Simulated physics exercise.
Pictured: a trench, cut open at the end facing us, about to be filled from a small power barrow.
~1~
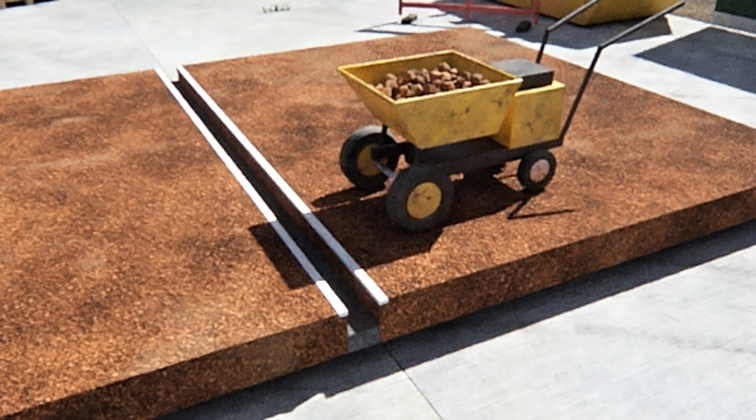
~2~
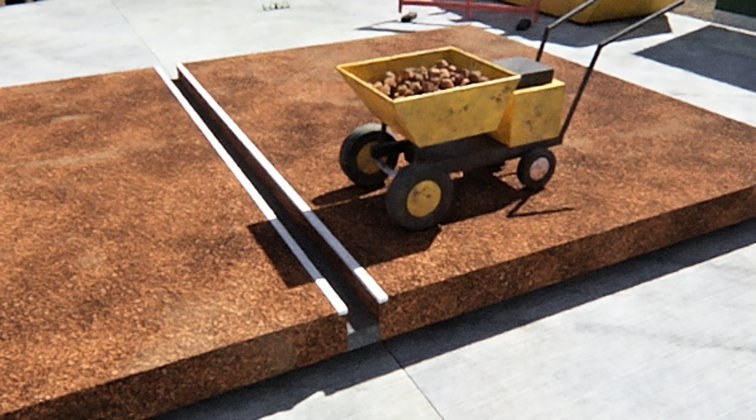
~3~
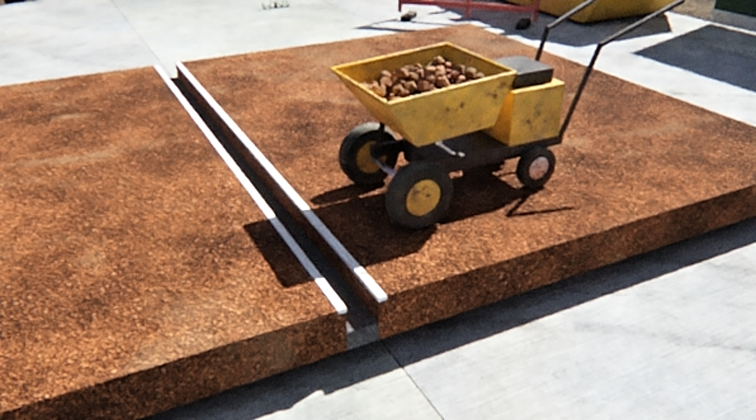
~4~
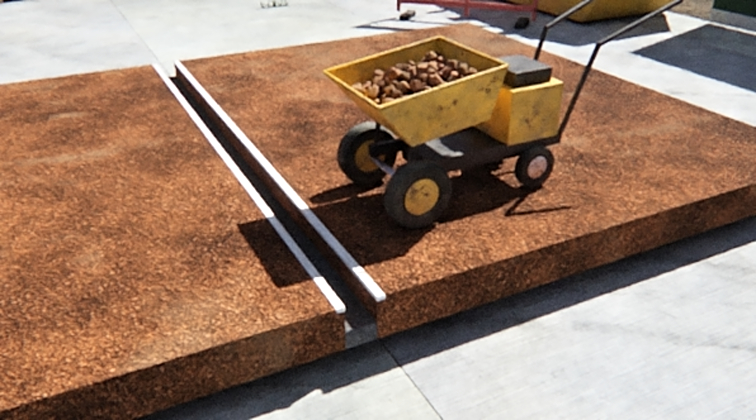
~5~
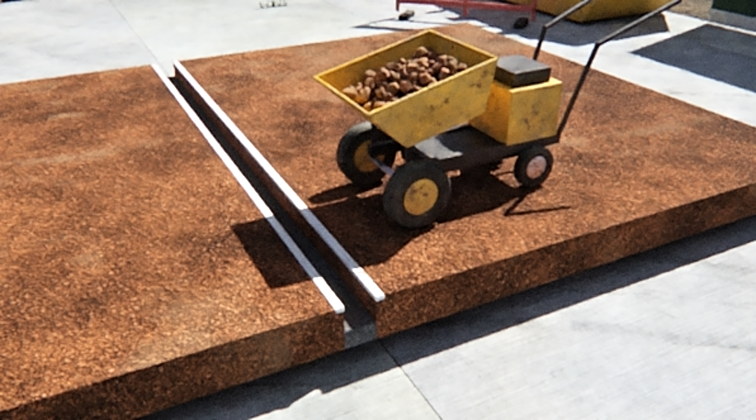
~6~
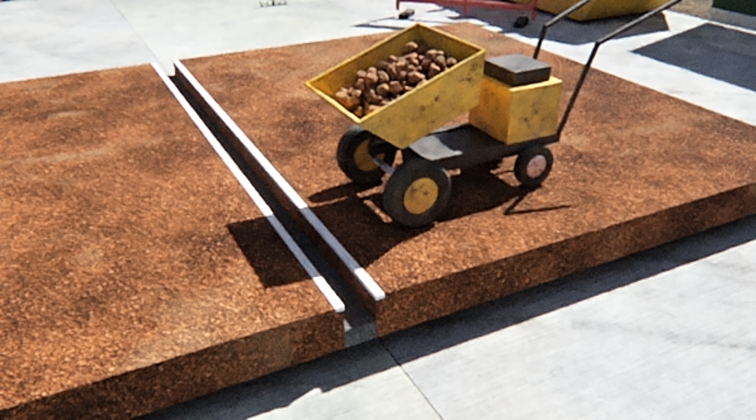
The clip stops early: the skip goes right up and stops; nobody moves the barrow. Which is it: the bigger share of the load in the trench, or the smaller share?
The share in the trench is below half.
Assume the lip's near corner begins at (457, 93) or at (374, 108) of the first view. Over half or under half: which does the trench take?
Spot 1 gives the minor portion, spot 2 gives the minor portion.
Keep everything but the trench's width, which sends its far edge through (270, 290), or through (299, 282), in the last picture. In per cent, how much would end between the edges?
I'd say some 90 in a hundred, followed by 60 in a hundred.
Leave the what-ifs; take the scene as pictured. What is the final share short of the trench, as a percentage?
My estimate is around 0 percent.
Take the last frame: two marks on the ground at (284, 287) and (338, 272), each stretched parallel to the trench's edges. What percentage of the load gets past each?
Roughly 30 and 70 %.
Soon, skip tipped steeply; all in the skip.
A while on, skip tipped right over; most in the skip; a stray few in or heaped over the trench; about a quarter beyond it; a stray few falling.
Towards the end, skip tipped right over; about a third in the skip; a small part in or heaped over the trench; about half beyond it.
Finally, skip tipped right over; about a quarter in the skip; about a quarter in or heaped over the trench; about half beyond it.
